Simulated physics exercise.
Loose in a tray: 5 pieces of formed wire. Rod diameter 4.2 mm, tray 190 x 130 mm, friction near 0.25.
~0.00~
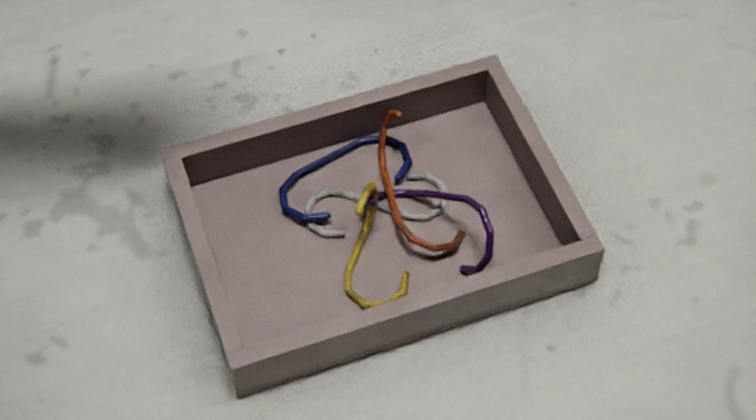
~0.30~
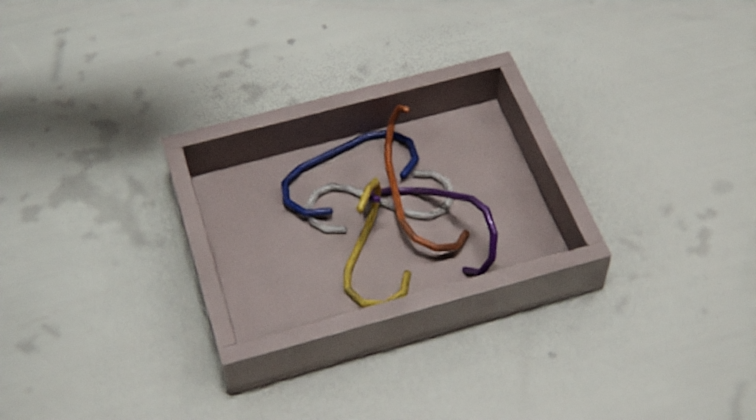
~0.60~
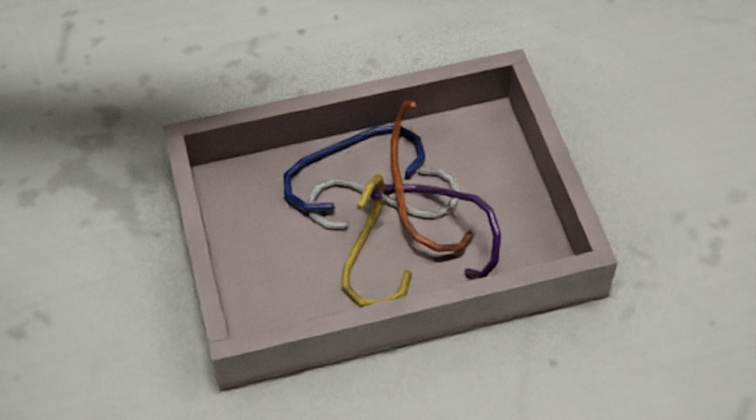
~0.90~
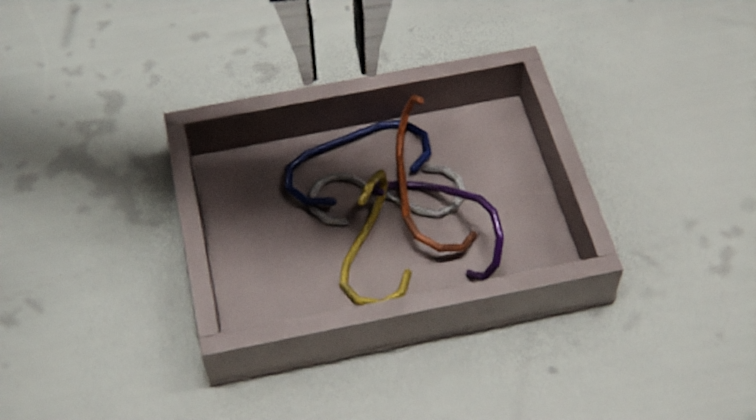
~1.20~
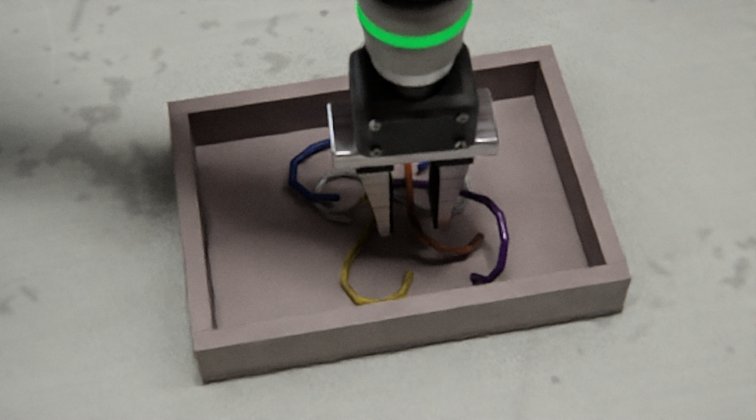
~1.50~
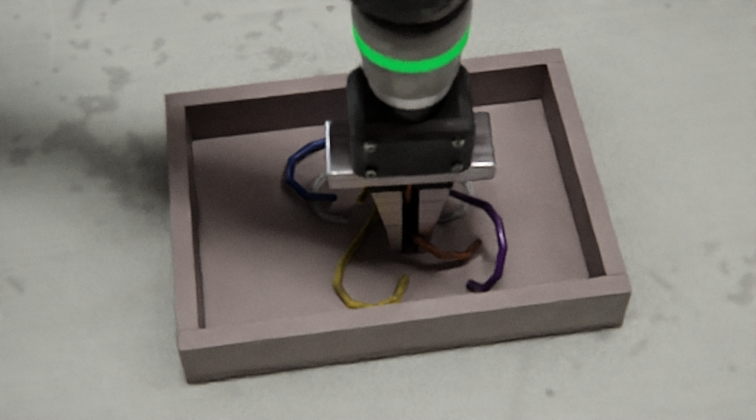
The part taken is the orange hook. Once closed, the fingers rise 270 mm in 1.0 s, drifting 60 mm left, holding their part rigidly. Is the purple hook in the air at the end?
Purple hook: Stays behind.
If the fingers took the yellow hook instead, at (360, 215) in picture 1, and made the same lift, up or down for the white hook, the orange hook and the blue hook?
White hook stays behind, orange hook hangs on, blue hook down.
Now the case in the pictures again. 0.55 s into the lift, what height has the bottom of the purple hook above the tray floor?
About 0 mm.
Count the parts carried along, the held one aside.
The count is 0.
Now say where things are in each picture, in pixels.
The first picture shows fingers out of view, 227 mm above the grip; purple hook from (374, 202) to (463, 269), passing over white hook, over and under yellow hook, over and under orange hook; orange hook from (461, 233) to (399, 115), passing over blue hook, over and under purple hook.
The second picture shows fingers out of view, 227 mm above the grip; purple hook from (377, 199) to (466, 270), passing over white hook, over and under yellow hook, over and under orange hook; white hook from (416, 174) to (343, 230), passing under blue hook, under purple hook.
The third picture shows fingers out of view, 212 mm above the grip; blue hook from (409, 172) to (331, 207), passing over white hook, under orange hook; yellow hook from (408, 274) to (361, 206), passing over and under purple hook.
The fourth picture shows fingers (335, 44) 113 mm above the grip; orange hook from (473, 235) to (420, 101), passing over blue hook, over and under purple hook.
The fifth picture shows fingers (411, 201) 14 mm above the grip.
The sixth picture shows fingers (408, 221) closed on the orange hook; purple hook from (383, 192) to (471, 284).
By 1.80 s, lowest point more than 20 mm over the tray floor, orange hook 58 mm.
By 2.05 s, lowest point more than 20 mm over the tray floor, orange hook 158 mm.
By 2.50 s, lowest point more than 20 mm over the tray floor, orange hook 272 mm.
Finally, hanging orange hook 272 mm; the other 4 are down.
